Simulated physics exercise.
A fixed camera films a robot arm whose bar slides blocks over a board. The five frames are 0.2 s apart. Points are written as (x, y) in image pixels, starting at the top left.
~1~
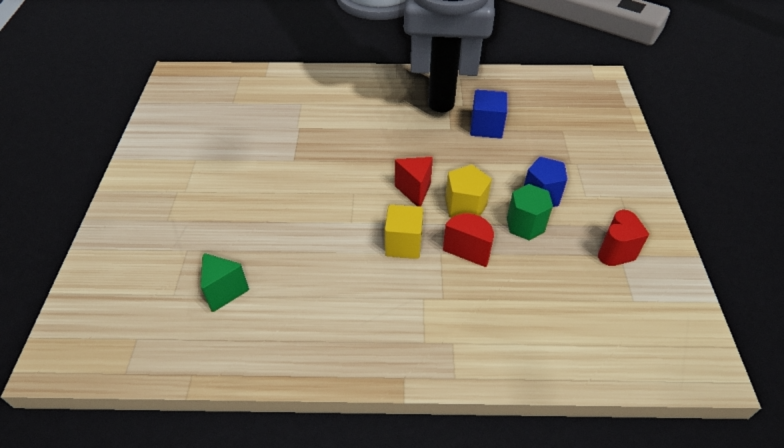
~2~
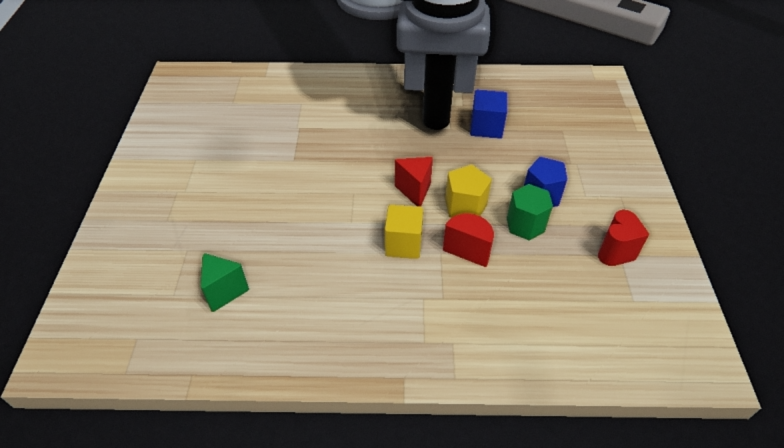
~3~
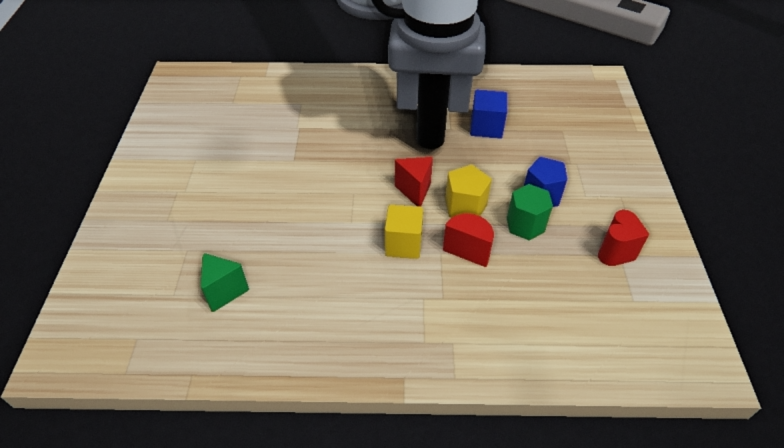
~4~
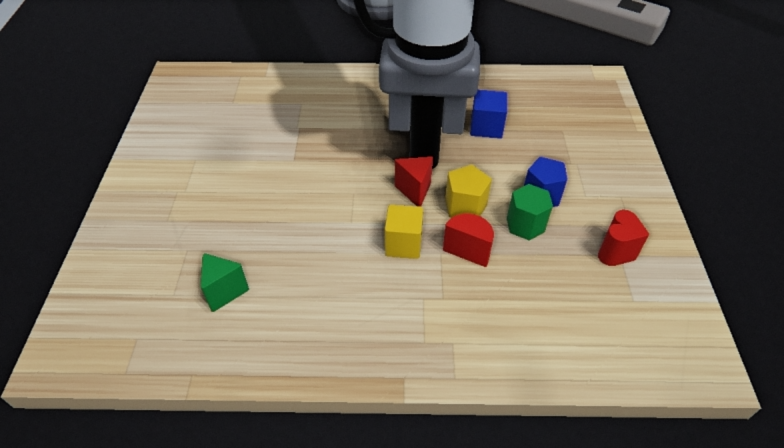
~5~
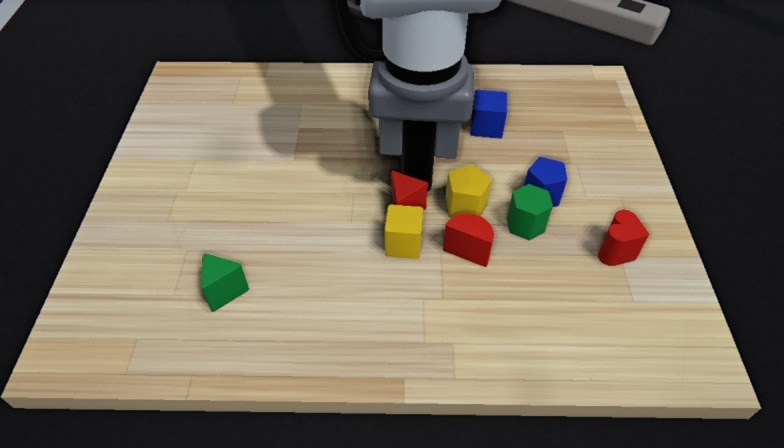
A robotic arm with a black bar moved down past the blue cube toward the clustered blocks on a wooden board, then nudged the red triangle slightly toward the yellow square while the other blocks stayed still.
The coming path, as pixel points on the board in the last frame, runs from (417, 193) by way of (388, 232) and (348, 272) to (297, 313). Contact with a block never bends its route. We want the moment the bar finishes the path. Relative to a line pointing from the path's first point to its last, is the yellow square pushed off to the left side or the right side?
Left.
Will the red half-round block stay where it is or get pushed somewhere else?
When the path is over, the red half-round block is still on its spot.
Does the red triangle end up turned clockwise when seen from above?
In short: Yes.
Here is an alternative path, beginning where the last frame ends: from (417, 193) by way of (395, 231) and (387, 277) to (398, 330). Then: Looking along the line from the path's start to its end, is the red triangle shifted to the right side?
Short answer: Yes.
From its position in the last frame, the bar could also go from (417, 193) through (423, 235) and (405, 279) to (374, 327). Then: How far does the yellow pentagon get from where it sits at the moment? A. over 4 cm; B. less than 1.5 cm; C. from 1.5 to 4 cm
B.
The first path, step by step. One third of the way, bar at (387, 225); yellow square at (402, 234), turned 50° anticlockwise; red triangle at (366, 226).
Two thirds of the way, bar at (347, 265); yellow square at (403, 237), turned 60° anticlockwise; red triangle at (318, 263), turned 25° clockwise.
At the end, bar at (295, 306); yellow square at (403, 237), turned 60° anticlockwise; red triangle at (260, 304), turned 40° clockwise; yellow pentagon not moved; red half-round block not moved.
